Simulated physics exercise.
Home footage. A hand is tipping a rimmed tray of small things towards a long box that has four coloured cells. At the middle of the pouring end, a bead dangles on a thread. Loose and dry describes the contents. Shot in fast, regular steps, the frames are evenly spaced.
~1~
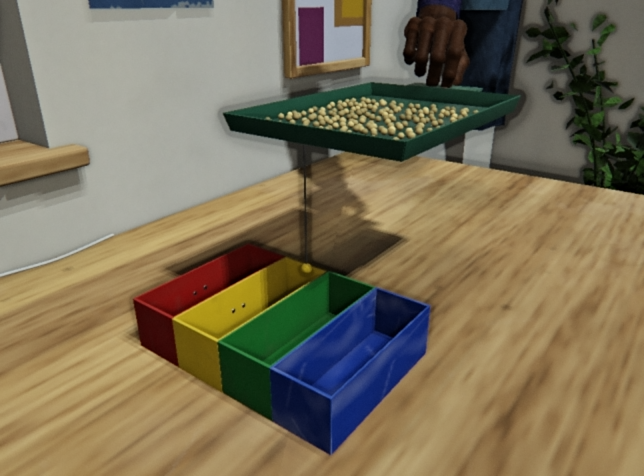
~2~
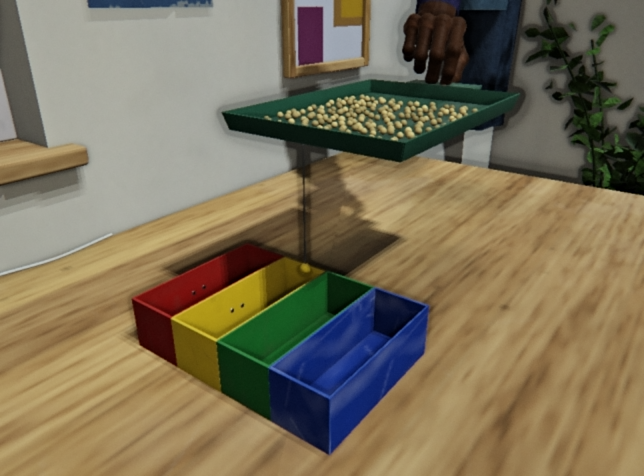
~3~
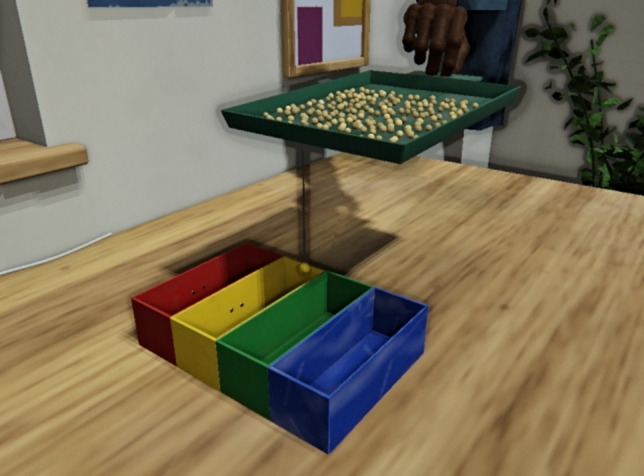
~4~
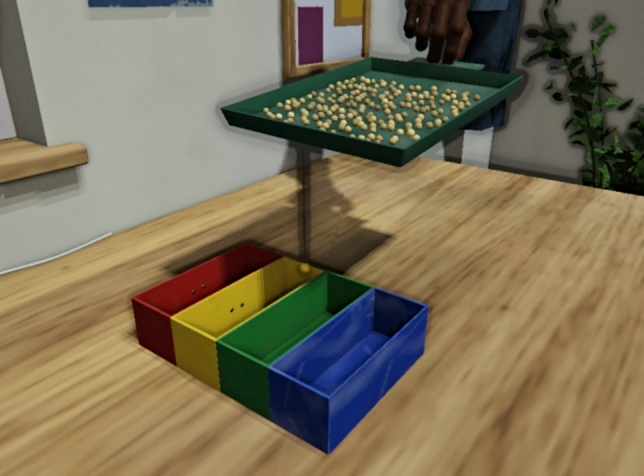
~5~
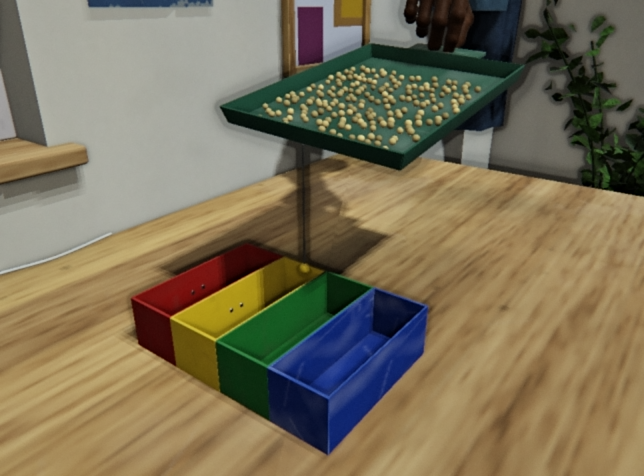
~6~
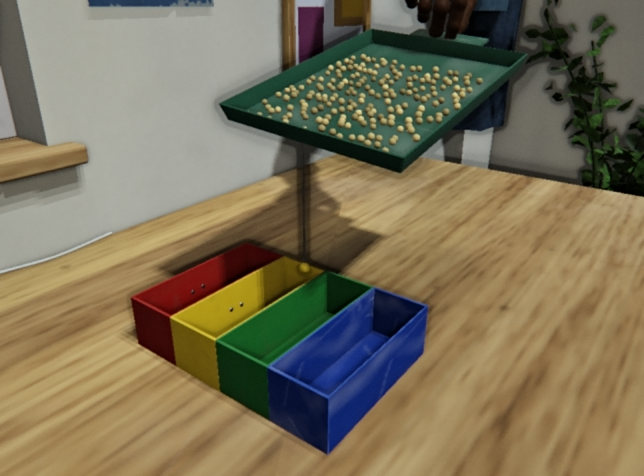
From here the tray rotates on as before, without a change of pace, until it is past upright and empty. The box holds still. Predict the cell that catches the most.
I would say the blue one.
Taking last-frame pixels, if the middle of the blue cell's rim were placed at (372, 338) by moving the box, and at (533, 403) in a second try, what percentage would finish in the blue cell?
The first try gives 70 per cent, the second 0 per cent.
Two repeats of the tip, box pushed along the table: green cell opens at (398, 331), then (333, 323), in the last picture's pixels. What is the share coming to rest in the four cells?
The first yields 100 per cent and the second 100 per cent.
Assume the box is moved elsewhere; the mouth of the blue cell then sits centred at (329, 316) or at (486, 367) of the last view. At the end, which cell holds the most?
That blue cell first, that yellow cell second.
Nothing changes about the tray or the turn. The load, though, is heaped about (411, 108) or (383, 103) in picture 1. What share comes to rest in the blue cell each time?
First some 90, then 80 per cent.
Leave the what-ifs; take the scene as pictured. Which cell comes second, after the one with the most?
The cell in green.
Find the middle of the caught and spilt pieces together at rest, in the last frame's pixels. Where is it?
Close to (368, 363), more or less.
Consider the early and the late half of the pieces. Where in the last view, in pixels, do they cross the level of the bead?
Half one: (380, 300), half two: (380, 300).
Soon, tray tipped steeply; nearly all on the tray; a stray few in the blue cell; a small part falling or outside the box.
A while on, tray tipped right over; about two thirds on the tray; a small part in the blue cell; about a quarter falling or outside the box.
Towards the end, tray tipped past a quarter turn; most in the blue cell; a small part in the green cell; a stray few in the yellow cell; a small part falling or outside the box.
Finally, tray tipped past a quarter turn; most in the blue cell; a small part in the green cell; a stray few in the yellow cell; none in the red cell; a small part outside the box.
